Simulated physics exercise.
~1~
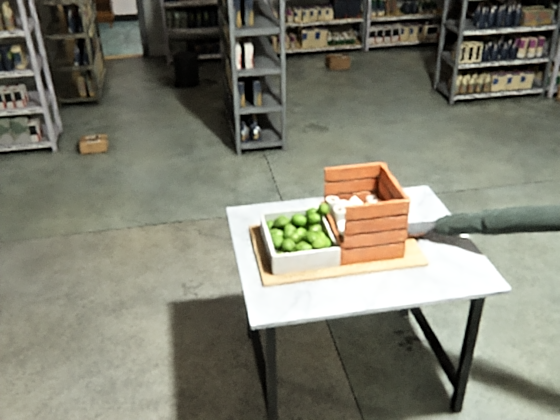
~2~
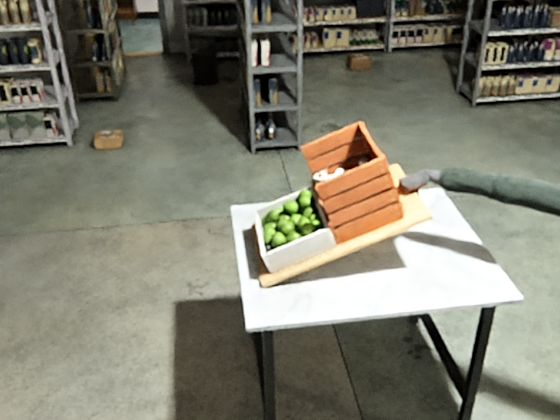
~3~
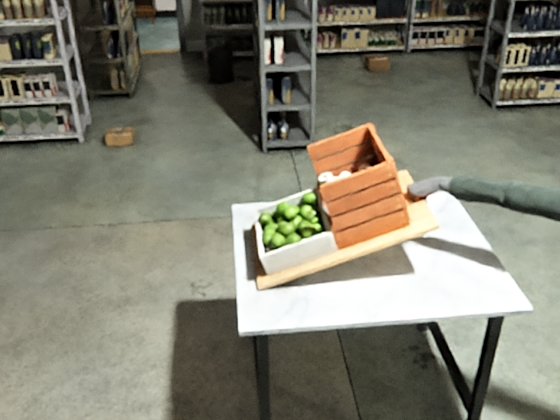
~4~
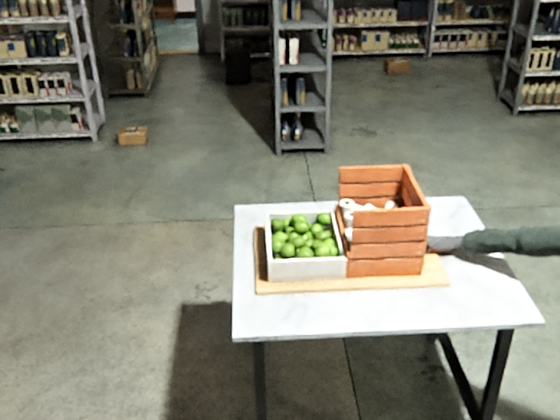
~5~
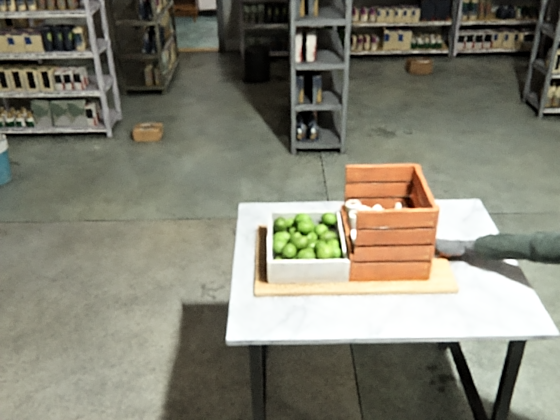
In a storeroom with a grey concrete floor and shelves of packaged goods along the back, the view looks down on a white-topped table as it drifts slightly sideways. A wooden board on the table holds a white tub of round green items at left and a taller orange slatted tub with whitish items at right. A dark green sleeve-like arm reaches in from the right and raises the board's right end, tilting both tubs moderately leftward. The arm then lowers the board flat again. At the end the tubs sit level, both still holding their contents.
